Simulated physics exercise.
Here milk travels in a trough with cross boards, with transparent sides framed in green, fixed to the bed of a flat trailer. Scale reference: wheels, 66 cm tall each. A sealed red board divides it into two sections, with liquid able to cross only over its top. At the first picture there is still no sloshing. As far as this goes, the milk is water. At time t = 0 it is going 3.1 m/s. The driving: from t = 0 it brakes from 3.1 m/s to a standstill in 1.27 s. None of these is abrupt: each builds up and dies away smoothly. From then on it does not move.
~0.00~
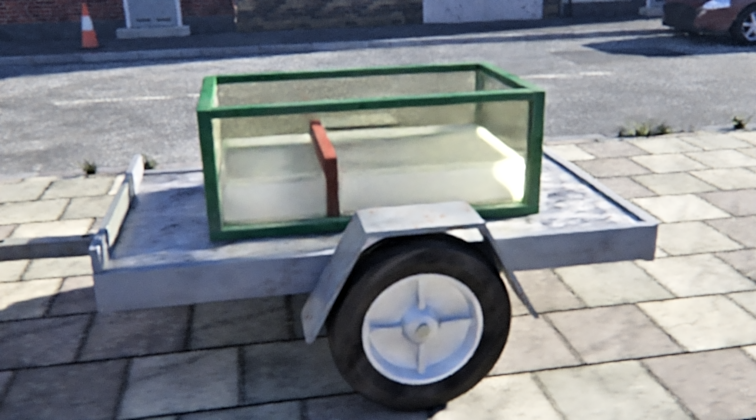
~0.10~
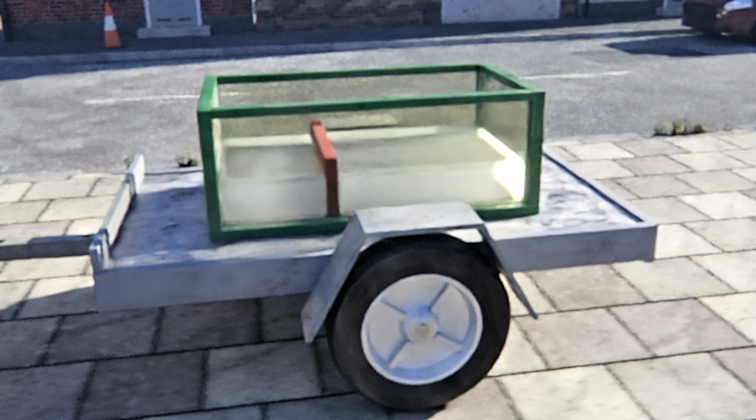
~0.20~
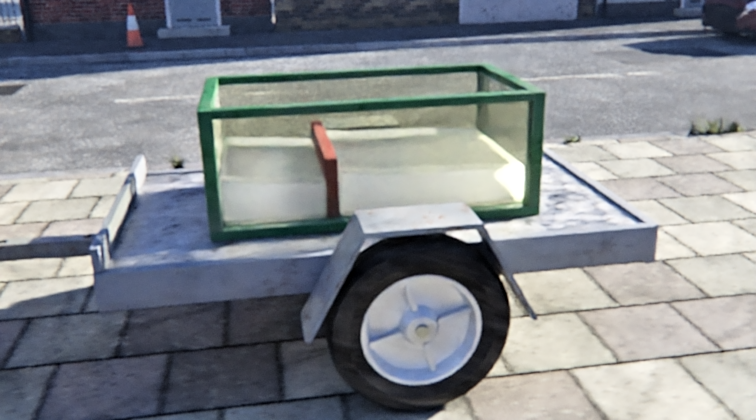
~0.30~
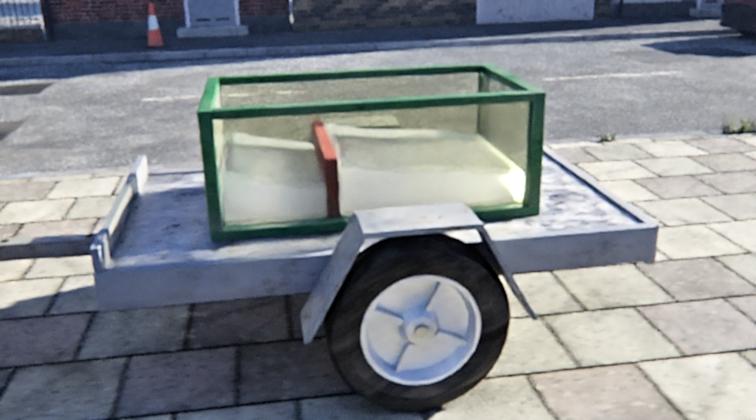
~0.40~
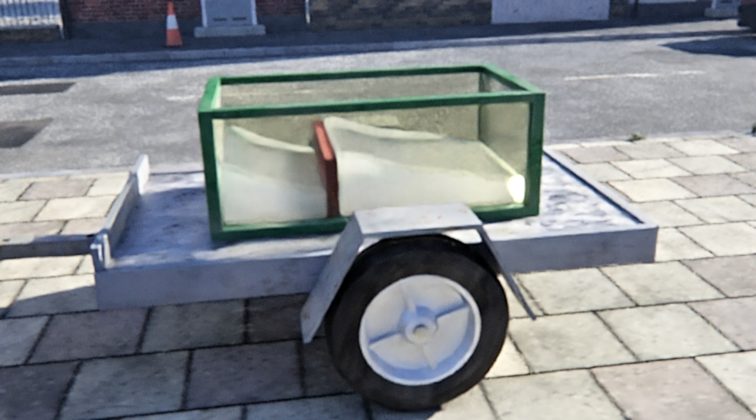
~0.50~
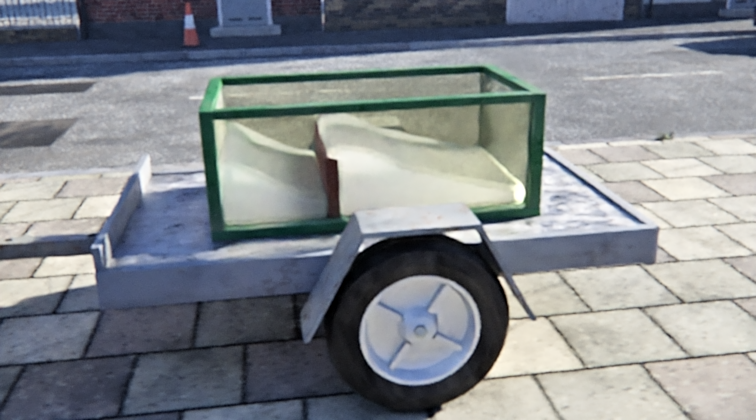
A green-framed, clear-sided tank of milky white liquid, with a reddish-brown board standing across it left of centre, sits on a flat grey trailer seen from the side and slightly above. The trailer, with a white-hubbed wheel under an angled mudguard, crosses pale paving beside a grey road and brick buildings. The camera keeps pace as the background slides right, the wheel turns, and the liquid, level at first, rises in a slope towards the left on both sides of the board.
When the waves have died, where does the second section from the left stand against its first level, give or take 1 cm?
The level ends dropped.
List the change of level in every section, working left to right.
Level change (cm), from the left: 6 up, 3 down.
Then, 0.90 s in, the mean depths from the left are 23, 15 cm.
Then, 1.30 s in, the mean depths from the left are 25, 14 cm.
Then, 1.80 s in, the mean depths from the left are 25, 14 cm.
Then, 4.26 s in, the mean depths from the left are 24, 15 cm.
